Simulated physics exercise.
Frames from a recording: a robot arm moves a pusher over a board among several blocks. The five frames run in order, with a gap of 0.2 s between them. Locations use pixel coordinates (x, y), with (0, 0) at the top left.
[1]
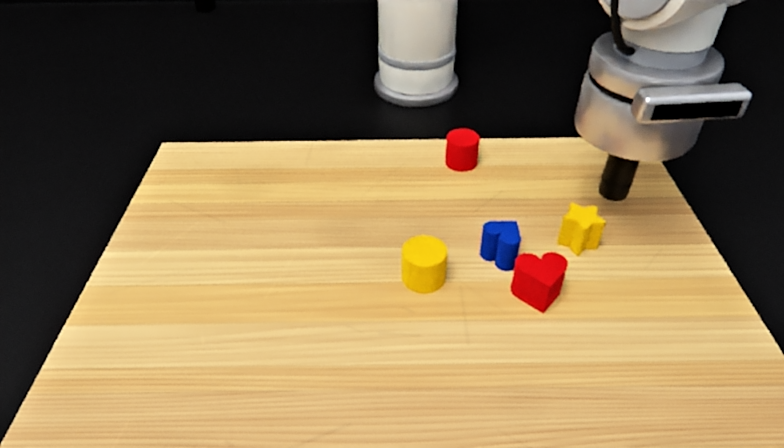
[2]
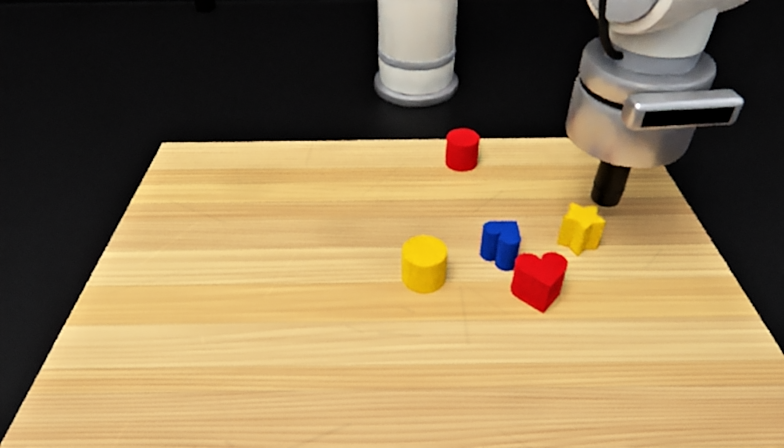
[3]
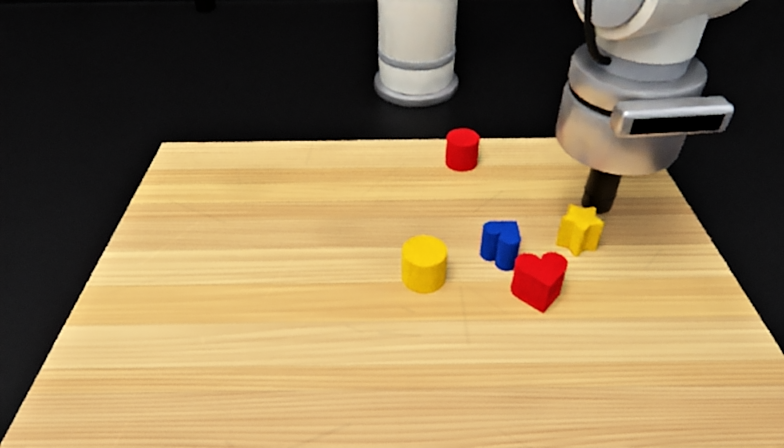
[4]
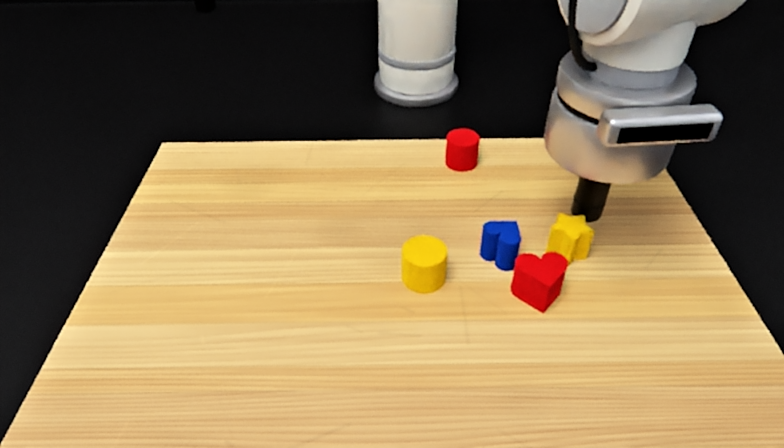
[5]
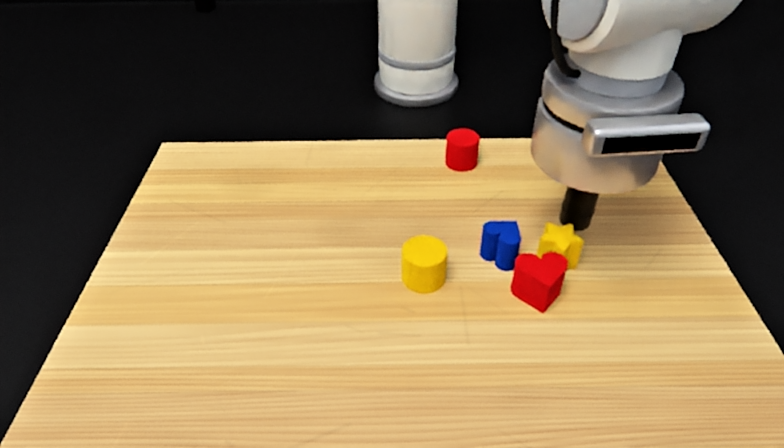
On a wooden board holding a red cylinder and yellow, blue and red blocks, a robot arm lowers its dark pusher tip toward the viewer and slightly left, then nudges the yellow star up close to the red heart.
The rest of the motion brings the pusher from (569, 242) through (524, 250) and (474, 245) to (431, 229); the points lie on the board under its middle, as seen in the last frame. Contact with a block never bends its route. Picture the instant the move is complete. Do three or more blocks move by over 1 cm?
No
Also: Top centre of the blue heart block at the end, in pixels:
The top centre is at (466, 237).
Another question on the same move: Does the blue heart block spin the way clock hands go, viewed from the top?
The answer is no.
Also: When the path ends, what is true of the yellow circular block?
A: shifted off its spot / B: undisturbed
(B)
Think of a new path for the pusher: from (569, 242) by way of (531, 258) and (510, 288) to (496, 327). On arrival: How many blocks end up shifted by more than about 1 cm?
Three or more move.
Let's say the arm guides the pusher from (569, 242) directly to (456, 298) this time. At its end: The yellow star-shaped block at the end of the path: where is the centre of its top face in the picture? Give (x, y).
My best guess is (522, 267).
What follows on the original path. One third of the way, pusher (526, 230); blue heart block (500, 231); red heart block (545, 271), turned 15° clockwise; yellow star-shaped block (542, 246), turned 75° anticlockwise.
Two thirds of the way, pusher (476, 226); blue heart block (466, 237), turned 75° anticlockwise; red heart block (545, 271), turned 15° clockwise; yellow star-shaped block (540, 245), turned 85° anticlockwise.
At the end, pusher (432, 210); yellow circular block unmoved; blue heart block (466, 237), turned 75° anticlockwise; red heart block (545, 271), turned 15° clockwise; yellow star-shaped block (540, 245), turned 85° anticlockwise.
